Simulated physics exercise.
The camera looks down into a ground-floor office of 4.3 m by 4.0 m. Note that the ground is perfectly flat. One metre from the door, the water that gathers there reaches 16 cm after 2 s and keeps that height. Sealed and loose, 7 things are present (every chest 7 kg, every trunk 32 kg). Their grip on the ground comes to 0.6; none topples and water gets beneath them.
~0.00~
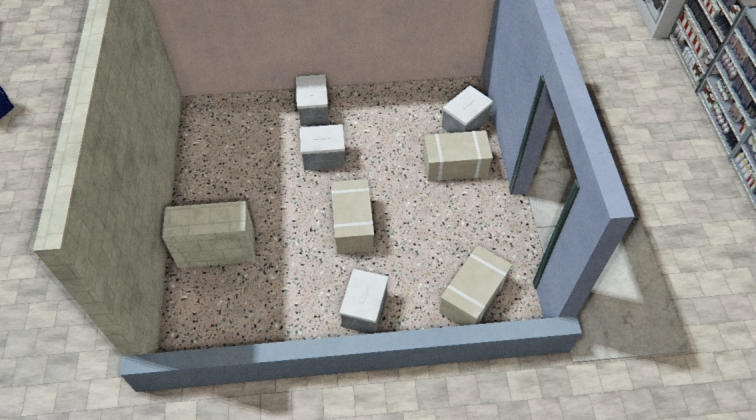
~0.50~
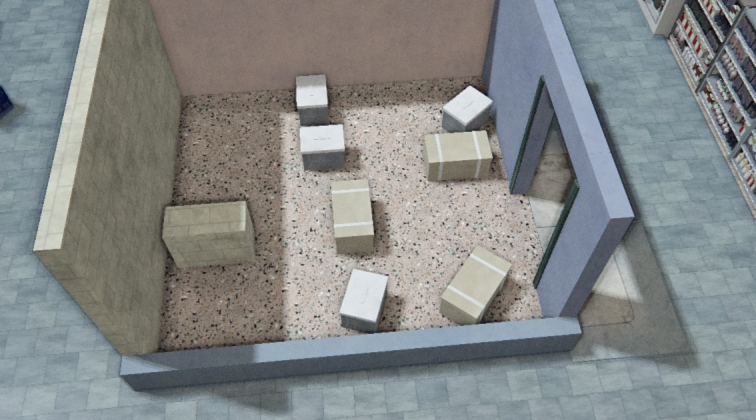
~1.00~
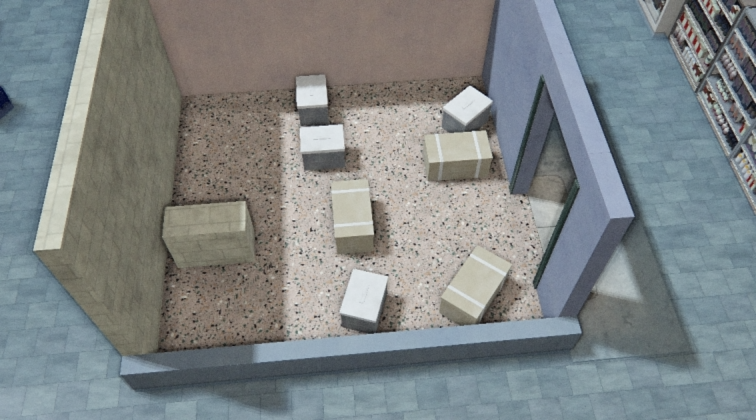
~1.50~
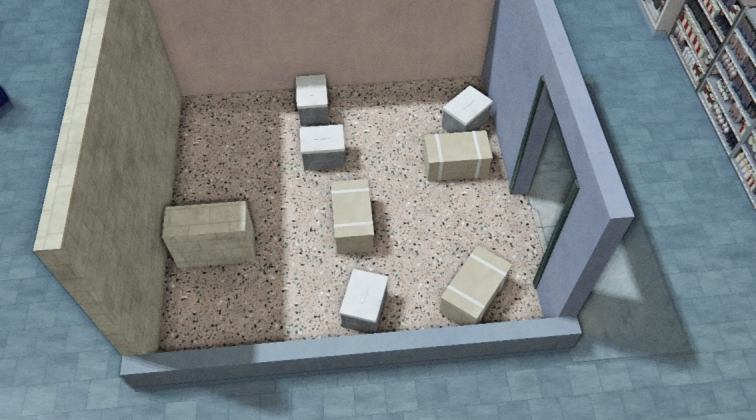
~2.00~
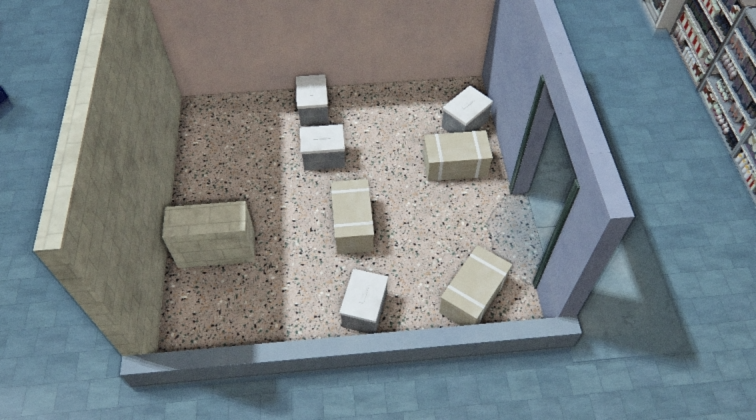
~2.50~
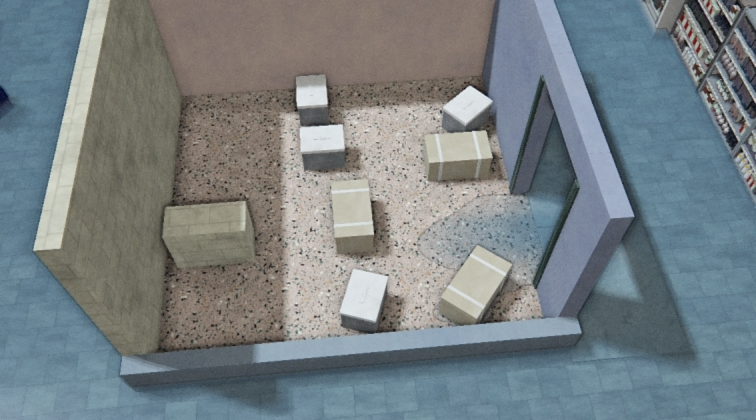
Water spread across the paved ground around a small open-topped room, then crept in through the doorway on the right and fanned over the speckled floor, while the boxes inside stayed still.
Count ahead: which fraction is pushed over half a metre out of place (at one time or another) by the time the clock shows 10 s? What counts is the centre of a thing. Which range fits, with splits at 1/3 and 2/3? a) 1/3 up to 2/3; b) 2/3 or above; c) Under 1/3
1/3 up to 2/3.
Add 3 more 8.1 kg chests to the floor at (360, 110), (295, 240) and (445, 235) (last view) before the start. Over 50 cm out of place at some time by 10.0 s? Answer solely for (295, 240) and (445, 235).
The first: Falls below it. The second: Exceeds it.
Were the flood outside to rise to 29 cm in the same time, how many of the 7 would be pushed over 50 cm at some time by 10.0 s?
Result: 5.
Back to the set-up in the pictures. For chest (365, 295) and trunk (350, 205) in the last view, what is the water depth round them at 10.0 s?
8 and 5 cm.
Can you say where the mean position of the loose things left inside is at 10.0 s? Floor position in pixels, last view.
It sits at about (326, 196).
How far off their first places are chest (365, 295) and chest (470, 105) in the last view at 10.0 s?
Respectively 200 and 10 cm.
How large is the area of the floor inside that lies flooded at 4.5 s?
My estimate is roughly 7.5 m2.
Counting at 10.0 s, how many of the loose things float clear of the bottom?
Then: 4.
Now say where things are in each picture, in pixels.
A chest at (322, 138) rests on the ground; a trunk at (477, 280) rests on the ground; 0.0 m2 under water; 0 of 7 have shifted, in the first frame.
A chest at (322, 138) rests on the ground; a trunk at (477, 280) rests on the ground; 0.0 m2 under water; 0 of 7 have shifted, in the second frame.
A chest at (322, 138), on the bottom; a trunk at (477, 280) rests on the ground; water covers 0.0 m2; 0 of 7 have shifted, in the third frame.
A chest at (322, 138) rests on the ground; a trunk at (477, 280) rests on the ground; water covers 0.0 m2; 0 of 7 have shifted, in the fourth frame.
A chest at (322, 138), on the bottom; a trunk at (477, 280) rests on the ground; 0.3 m2 under water; 0 of 7 have shifted, in the fifth frame.
A chest at (322, 138), on the bottom; a trunk at (477, 280) rests on the ground; water covers 1.1 m2; 0 of 7 have shifted, in the sixth frame.
After 3.5 s 0 of 7 are over 50 cm from their spots; 0 afloat.
After 4.5 s 0 of 7 are over 50 cm from their spots; 0 afloat.
After 7.0 s 2 of 7 are over 50 cm from their spots; 2 afloat.
After 10.0 s 3 of 7 are over 50 cm from their spots, and 3 have been at some point; 4 afloat.
